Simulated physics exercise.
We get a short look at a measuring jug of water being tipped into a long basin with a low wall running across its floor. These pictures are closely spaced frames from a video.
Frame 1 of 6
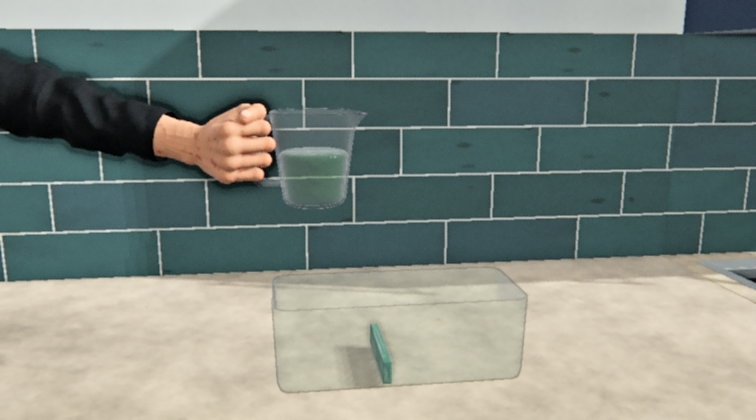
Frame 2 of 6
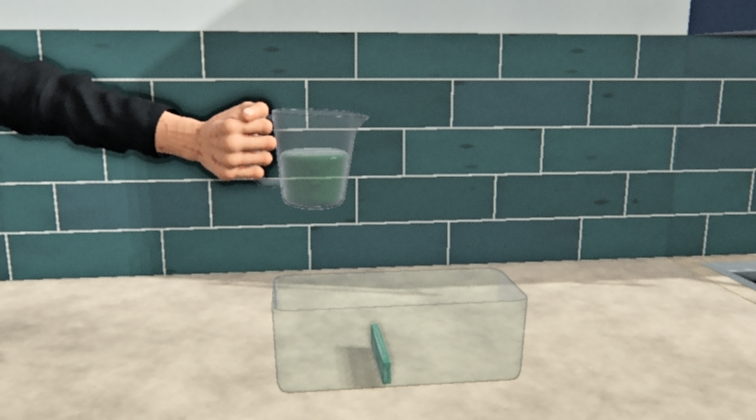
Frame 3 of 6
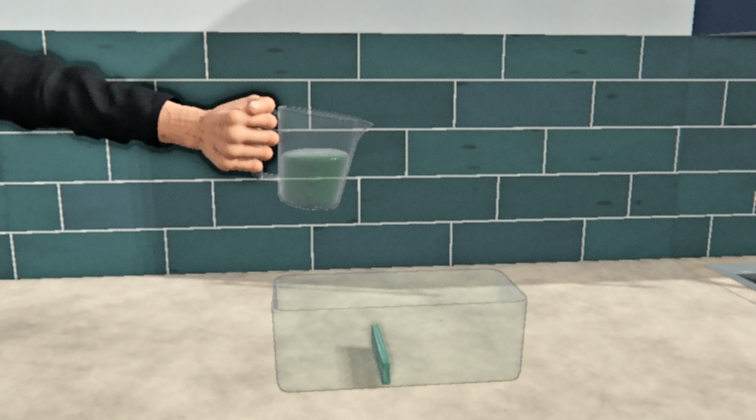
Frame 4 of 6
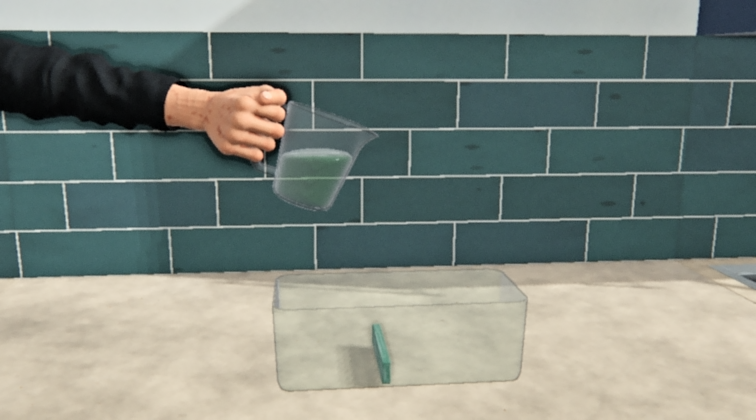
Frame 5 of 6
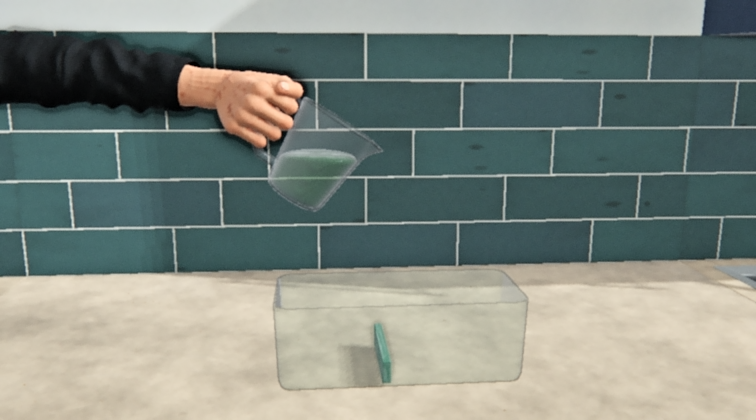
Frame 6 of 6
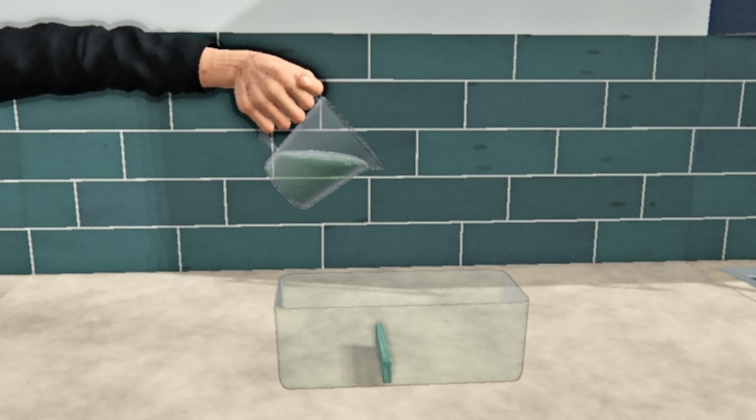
A hand tilts a clear jug of water steadily rightward above a long clear basin.
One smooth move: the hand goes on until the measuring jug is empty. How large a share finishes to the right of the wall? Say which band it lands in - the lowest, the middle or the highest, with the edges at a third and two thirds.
I expect the share right of the wall to be beyond two thirds.
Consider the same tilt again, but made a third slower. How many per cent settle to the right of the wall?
90 per cent or thereabouts.
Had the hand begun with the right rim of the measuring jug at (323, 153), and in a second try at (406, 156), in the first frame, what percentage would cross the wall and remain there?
You'd get 10 percent from the first and 85 percent from the second.
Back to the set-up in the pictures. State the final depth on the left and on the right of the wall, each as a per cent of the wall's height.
The left reads 0 in a hundred and the right 40 in a hundred.
A moment on, the measuring jug is tipped right over and 47 per cent is still to pour, 0 is left of the wall and 14 right of it.
Next, the measuring jug is tipped right over and 4 per cent is still to pour, 3 is left of the wall and 81 right of it.
Then the measuring jug is tipped right over and 0 per cent is still to pour, 8 is left of the wall and 88 right of it.
Later the measuring jug is tipped right over and 0 per cent is still to pour, 9 is left of the wall and 88 right of it.
Finally, 9 per cent lies left of the wall, 88 right of it and 3 outside.
